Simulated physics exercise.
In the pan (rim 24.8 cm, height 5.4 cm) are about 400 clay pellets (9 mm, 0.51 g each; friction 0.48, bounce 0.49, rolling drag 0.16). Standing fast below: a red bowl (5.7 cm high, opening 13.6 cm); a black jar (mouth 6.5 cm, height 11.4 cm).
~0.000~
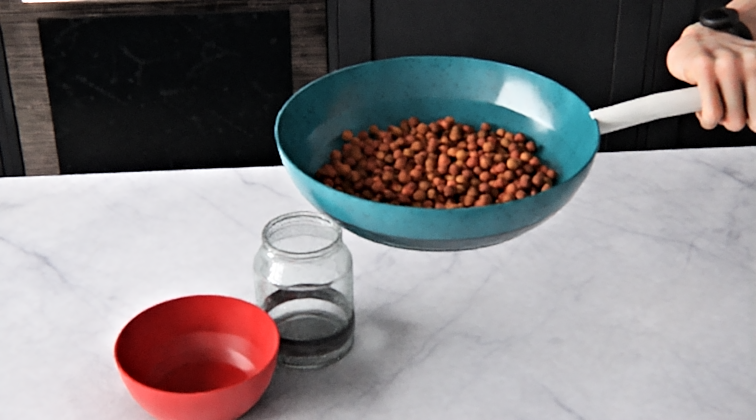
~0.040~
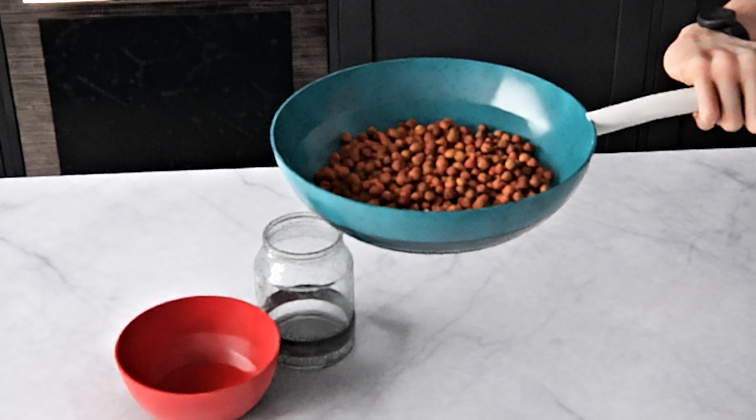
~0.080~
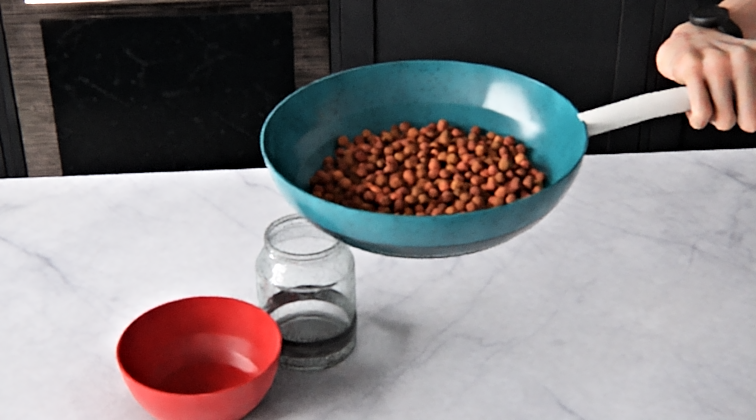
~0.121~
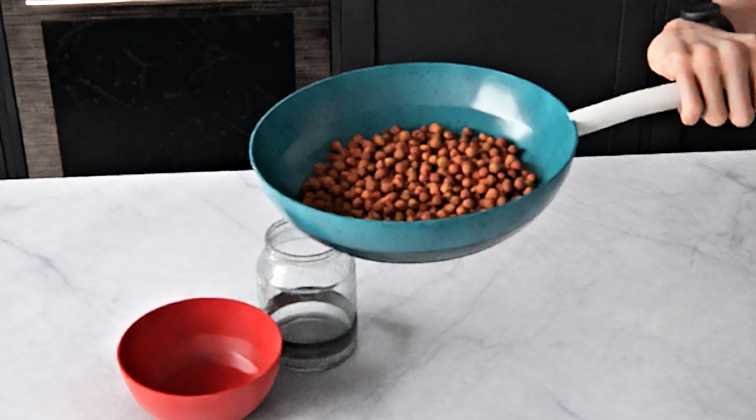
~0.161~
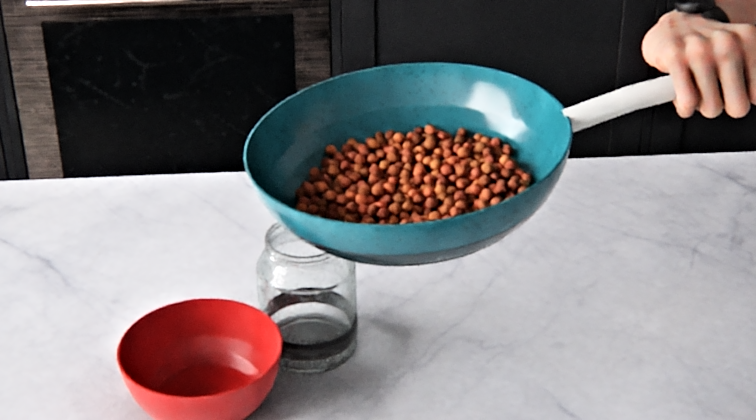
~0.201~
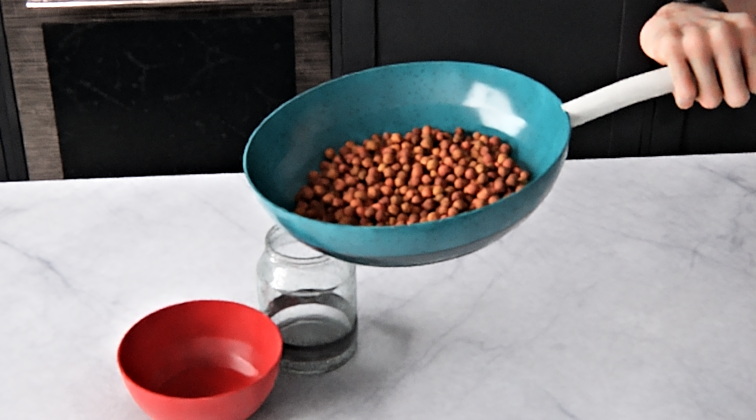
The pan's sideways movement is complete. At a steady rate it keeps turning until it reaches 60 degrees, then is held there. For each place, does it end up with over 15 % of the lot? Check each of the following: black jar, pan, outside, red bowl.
Black jar: No, pan: Yes, outside: No, red bowl: No.
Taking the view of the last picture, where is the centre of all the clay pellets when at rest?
Middle: Approx. (361, 222).
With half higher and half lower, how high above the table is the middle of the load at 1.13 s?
18 centimetres, roughly.
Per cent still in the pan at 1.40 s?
About 100 per cent of the load, I'd say.
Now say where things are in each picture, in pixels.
Pan at (435, 218); tilt 0 degrees; moved 0.0 cm; lip at (276, 135); top of the load at (445, 125); red bowl at (197, 342); black jar at (304, 286), in the first picture.
Pan at (432, 221); tilt 0 degrees; moved 0.4 cm; lip at (272, 138); top of the load at (402, 126), in the second picture.
Pan at (425, 226); tilt 1 degrees; moved 1.4 cm; lip at (262, 144); top of the load at (395, 130), in the third picture.
Pan at (418, 231); tilt 3 degrees; moved 2.4 cm; lip at (251, 152); top of the load at (468, 132), in the fourth picture.
Pan at (416, 233); tilt 5 degrees; moved 2.8 cm; low side left; lip at (245, 159); top of the load at (438, 135), in the fifth picture.
Pan at (419, 233); tilt 8 degrees; moved 2.8 cm; low side left; lip at (244, 165); top of the load at (437, 135); red bowl at (200, 347); black jar at (307, 291). It turns about 55 degrees a second, in the sixth picture.
Then, at 0.56 s, tilt 27 degrees; pan 100 %; middle of all pieces near (412, 178).
After 0.86 s, tilt 43 degrees; pan 100 %; middle of all pieces near (360, 205).
After 1.13 s, tilt 57 degrees; pan 100 %; middle of all pieces near (360, 214).
After 1.40 s, tilt 60 degrees; pan 100 %; middle of all pieces near (361, 215).
By 1.7 s all is still; black jar 0 %, pan 100 %, outside 0 %, red bowl 0 %.
